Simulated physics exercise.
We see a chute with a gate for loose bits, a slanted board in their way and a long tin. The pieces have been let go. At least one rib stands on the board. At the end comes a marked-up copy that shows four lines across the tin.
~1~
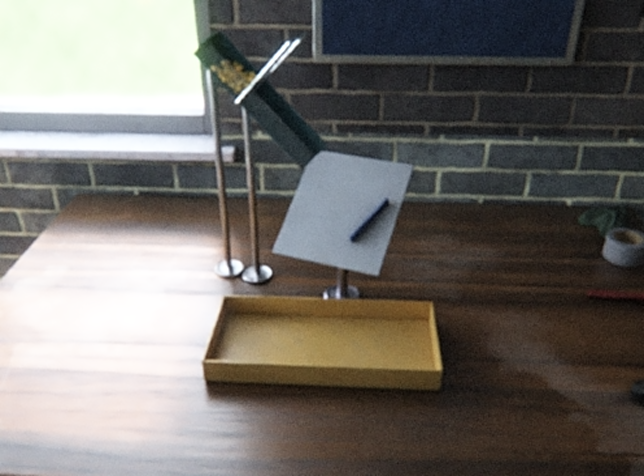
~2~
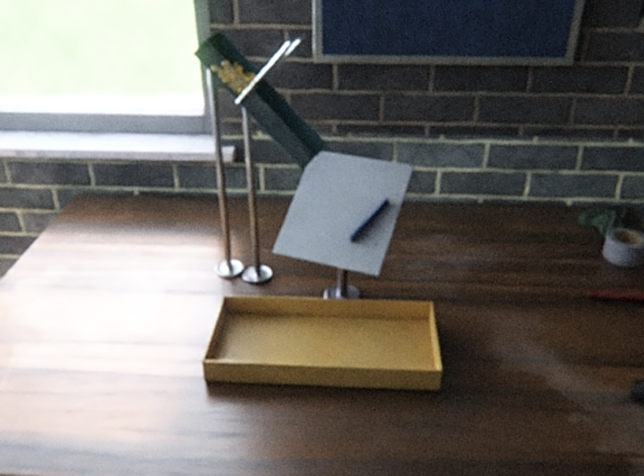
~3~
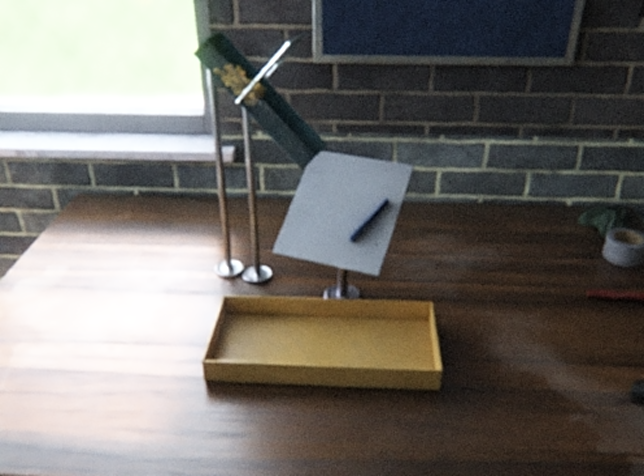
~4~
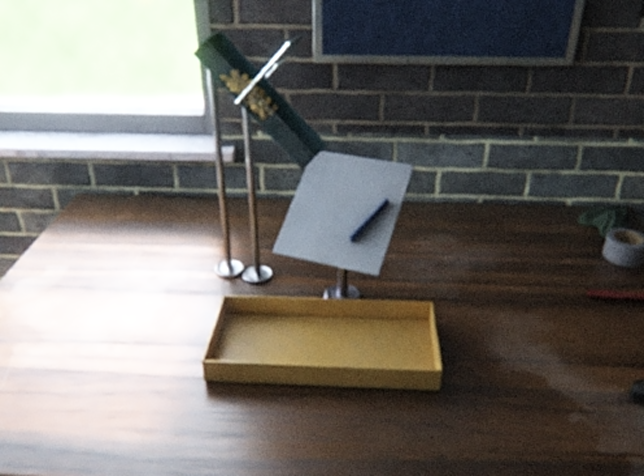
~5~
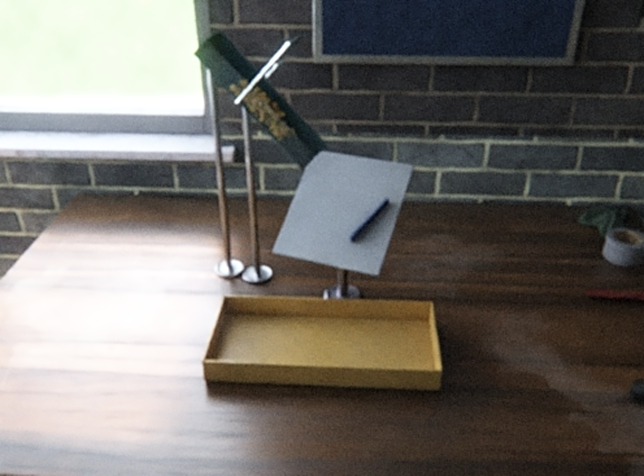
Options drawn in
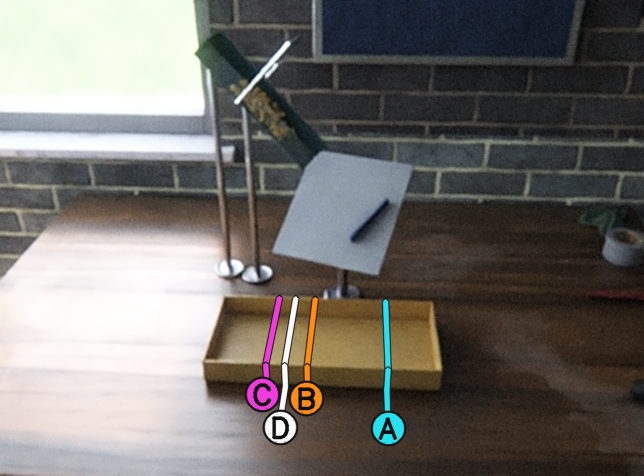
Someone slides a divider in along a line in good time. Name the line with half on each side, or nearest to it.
B is best.
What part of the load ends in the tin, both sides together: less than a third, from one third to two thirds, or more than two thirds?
It is more than two thirds.
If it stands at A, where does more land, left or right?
Left.
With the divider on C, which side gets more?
The right side.
On the marked copy, line A crosses the front rim at (388, 368); line B crosses the front rim at (307, 365); line C crosses the front rim at (265, 363); line D crosses the front rim at (284, 364).
If A is chosen, of what is caught, every piece on the left of the divider, not one piece on the right.
If B is chosen, of what is caught, roughly half on the left of the divider, roughly half on the right.
If C is chosen, of what is caught, just a few on the left of the divider, almost all on the right.
If D is chosen, of what is caught, just a few on the left of the divider, almost all on the right.
